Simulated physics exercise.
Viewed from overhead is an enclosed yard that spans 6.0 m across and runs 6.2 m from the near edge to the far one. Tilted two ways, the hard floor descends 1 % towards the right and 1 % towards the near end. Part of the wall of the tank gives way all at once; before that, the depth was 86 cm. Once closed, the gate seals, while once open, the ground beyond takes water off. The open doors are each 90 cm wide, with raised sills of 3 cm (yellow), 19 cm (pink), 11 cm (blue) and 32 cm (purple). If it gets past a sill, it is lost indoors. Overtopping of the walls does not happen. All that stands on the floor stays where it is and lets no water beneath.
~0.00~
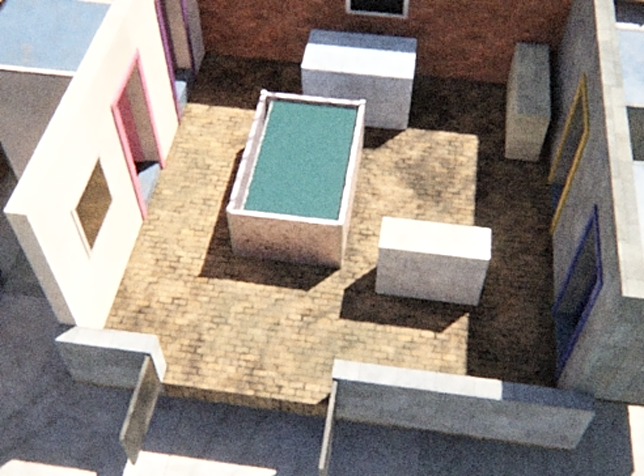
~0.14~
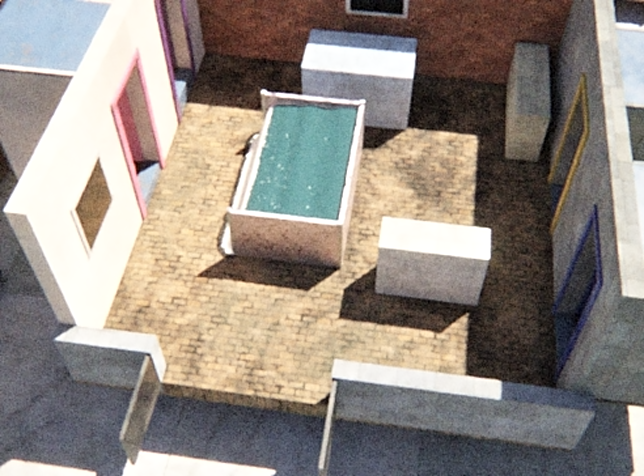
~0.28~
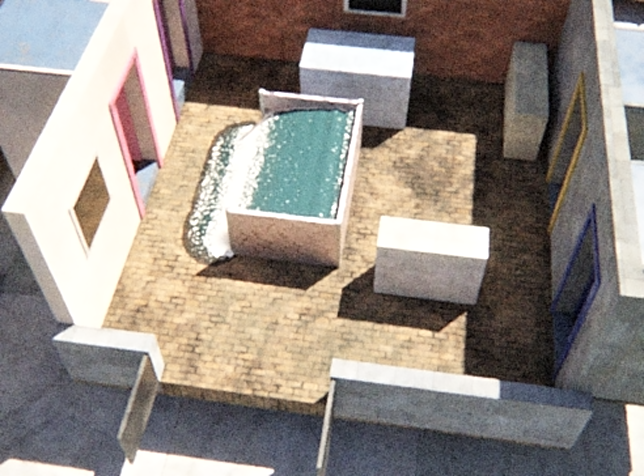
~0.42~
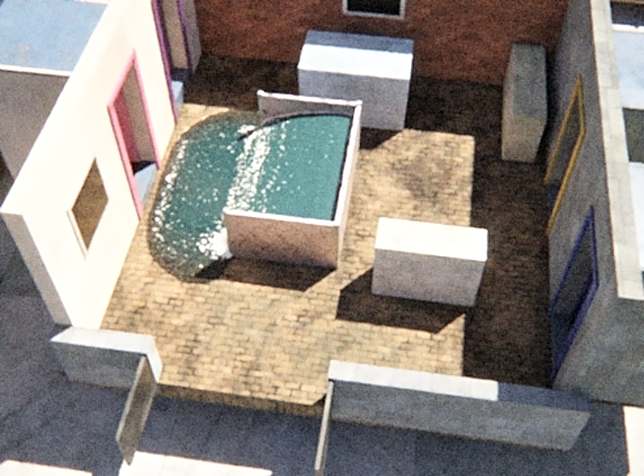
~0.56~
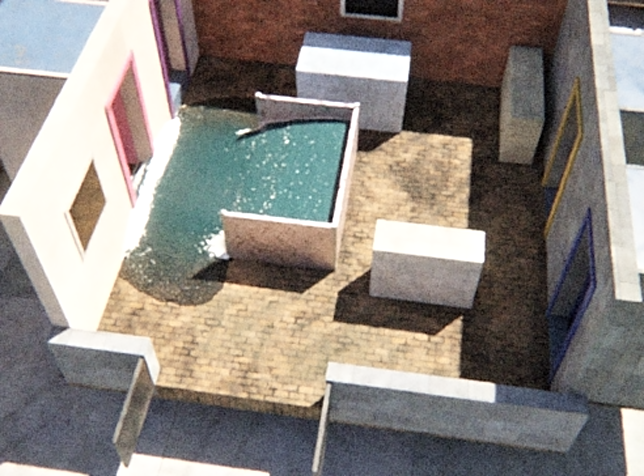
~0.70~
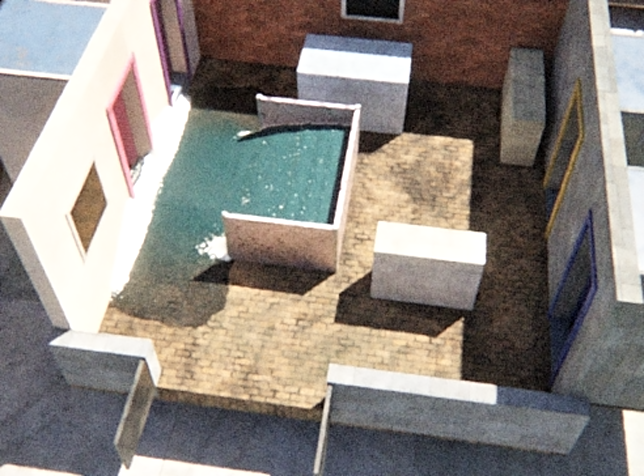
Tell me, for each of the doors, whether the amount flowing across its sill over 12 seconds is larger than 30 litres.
As I see it, yellow door: Surplus. Pink door: Surplus. Blue door: Short. Purple door: Short.
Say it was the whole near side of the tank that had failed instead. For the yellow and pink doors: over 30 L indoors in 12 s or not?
Here's how it goes: Yellow falls short, pink falls short.
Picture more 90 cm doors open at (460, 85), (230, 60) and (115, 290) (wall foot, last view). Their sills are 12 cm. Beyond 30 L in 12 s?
So, in the order given, it's shy of the mark, then beyond the mark, then beyond the mark.
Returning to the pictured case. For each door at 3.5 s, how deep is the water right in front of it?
In centimetres, the yellow door has 0, the pink door 12, the blue door 0 and the purple door 12.
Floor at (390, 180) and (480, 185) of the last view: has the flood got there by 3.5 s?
In that order: Dry, dry.
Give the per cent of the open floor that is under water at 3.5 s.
Wet share: Near 60 percent.
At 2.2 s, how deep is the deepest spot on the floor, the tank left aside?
Up to near 41 cm.
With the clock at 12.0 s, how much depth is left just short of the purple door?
Some 2.5 centimetres of depth.
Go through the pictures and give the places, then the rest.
In the first frame, still water, 86 cm deep, in the tank at (300, 158).
In the second frame, the front is at a hidden place, 1.2 m from the gap at (253, 180); 0.4 m2 of floor is under water; 86 cm left at the back of the tank.
In the third frame, the front is at (244, 126), 1.4 m from the gap at (251, 180); 1.8 m2 of floor is under water; 77 cm left at the back of the tank.
In the fourth frame, water pours out at (250, 183) and has run 1.8 m, to (173, 270); typically 13 cm deep outside, 73 cm at the tank's back.
In the fifth frame, water pours out at (248, 185) and has run 2.2 m, to (127, 273); typically 13 cm deep outside, 70 cm at the tank's back.
In the sixth frame, water pours out at (249, 188) and has run 2.7 m, to (110, 302); typically 15 cm deep outside, 60 cm at the tank's back.
After 1.4 s water covers 25 % of the floor and is deepest (52 cm) near (150, 194); yellow door not reached, pink door 52 cm at the sill, 218 L in, blue door not reached, purple door 26 cm at the sill, 1 L in.
After 2.2 s water covers 35 % of the floor and is deepest (41 cm) near (93, 347); yellow door not reached, pink door 31 cm at the sill, 344 L in, blue door not reached, purple door 18 cm at the sill, 1 L in.
After 3.5 s water covers 60 % of the floor and is deepest (28 cm) near (498, 96); yellow door not reached, pink door 12 cm at the sill, 367 L in, blue door not reached, purple door 12 cm at the sill, 1 L in.
After 7.0 s water covers 90 % of the floor and is deepest (14 cm) near (150, 194); yellow door 5 cm at the sill, 1 L in, pink door 12 cm at the sill, 368 L in, blue door 10 cm at the sill, 2 L in, purple door 7 cm at the sill, 1 L in.
After 12.0 s water covers 95 % of the floor and is deepest (11 cm) near (547, 361); yellow door 6 cm at the sill, 56 L in, pink door 6 cm at the sill, 368 L in, blue door 9 cm at the sill, 2 L in, purple door 3 cm at the sill, 1 L in.
